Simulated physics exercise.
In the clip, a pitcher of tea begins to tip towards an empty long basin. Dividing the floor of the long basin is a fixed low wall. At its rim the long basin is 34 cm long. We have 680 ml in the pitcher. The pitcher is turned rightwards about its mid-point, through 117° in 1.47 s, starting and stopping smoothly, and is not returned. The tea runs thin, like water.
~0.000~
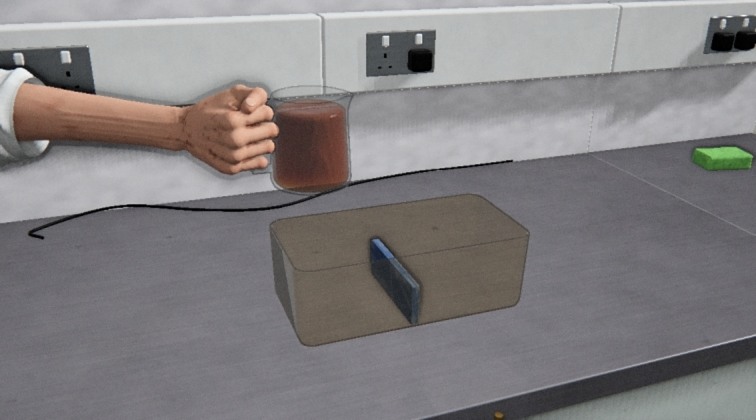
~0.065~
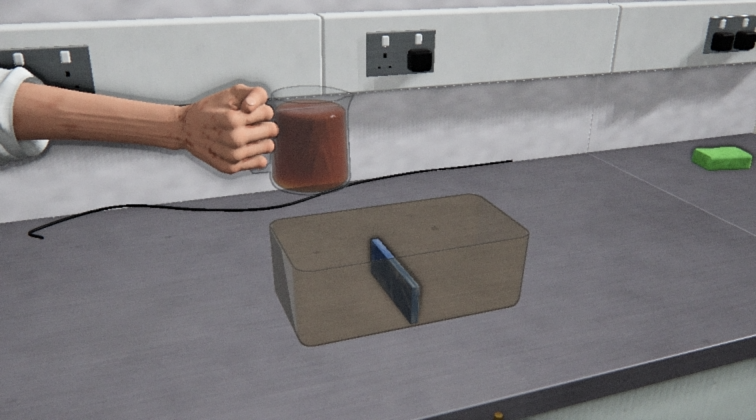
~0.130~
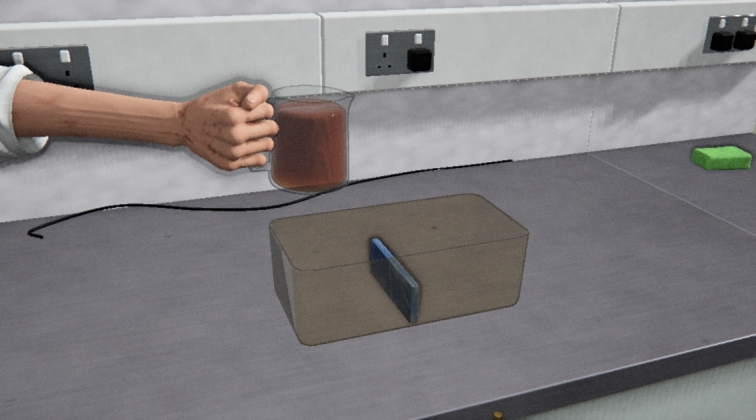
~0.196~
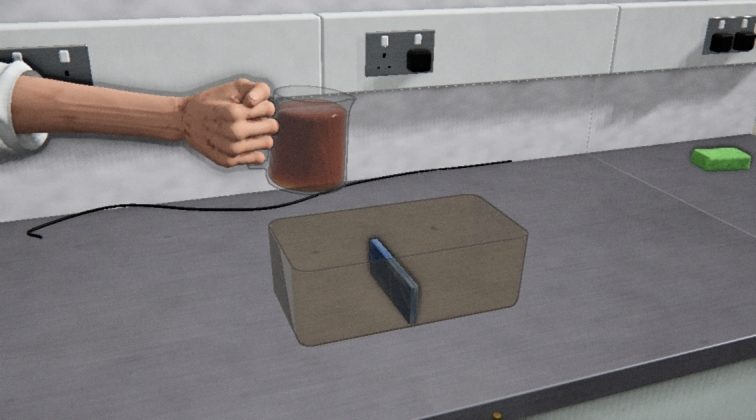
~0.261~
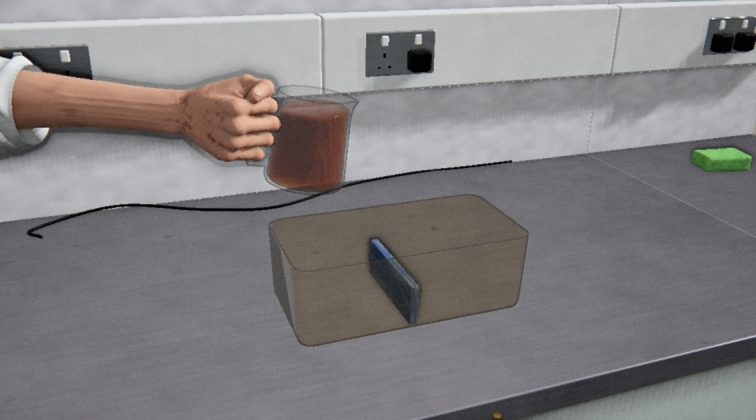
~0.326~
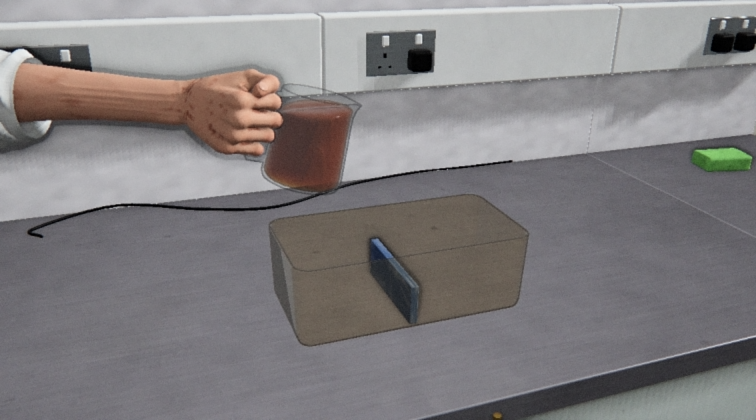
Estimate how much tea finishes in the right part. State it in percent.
I would say 71 per cent.
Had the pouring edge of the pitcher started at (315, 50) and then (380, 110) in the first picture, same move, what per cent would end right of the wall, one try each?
20 then 95 %.
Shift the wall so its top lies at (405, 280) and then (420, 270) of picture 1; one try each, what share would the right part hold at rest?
Around 65 and 20 percent, in that order.
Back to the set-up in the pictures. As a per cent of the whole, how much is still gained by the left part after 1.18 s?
That works out to roughly 26 per cent of the whole.
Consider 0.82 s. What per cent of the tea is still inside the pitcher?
Fraction remaining: Approx. 80 per cent.
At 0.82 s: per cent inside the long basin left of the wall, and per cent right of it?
Around 0 percent on the left and 6 on the right.
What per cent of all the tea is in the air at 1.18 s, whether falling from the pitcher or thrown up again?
18 per cent, roughly.
By 0.82 s the tilt is 69° and 80 per cent is still to pour, 0 is left of the wall and 6 right of it.
By 1.18 s the tilt is 106° and 23 per cent is still to pour, 1 is left of the wall and 58 right of it.
By 1.56 s the tilt is 117° and 0 per cent is still to pour, 27 is left of the wall and 71 right of it.
By 1.97 s the tilt is 117° and 0 per cent is still to pour, 28 is left of the wall and 71 right of it.
At rest 28 per cent lies left of the wall, 71 right of it and 2 outside.
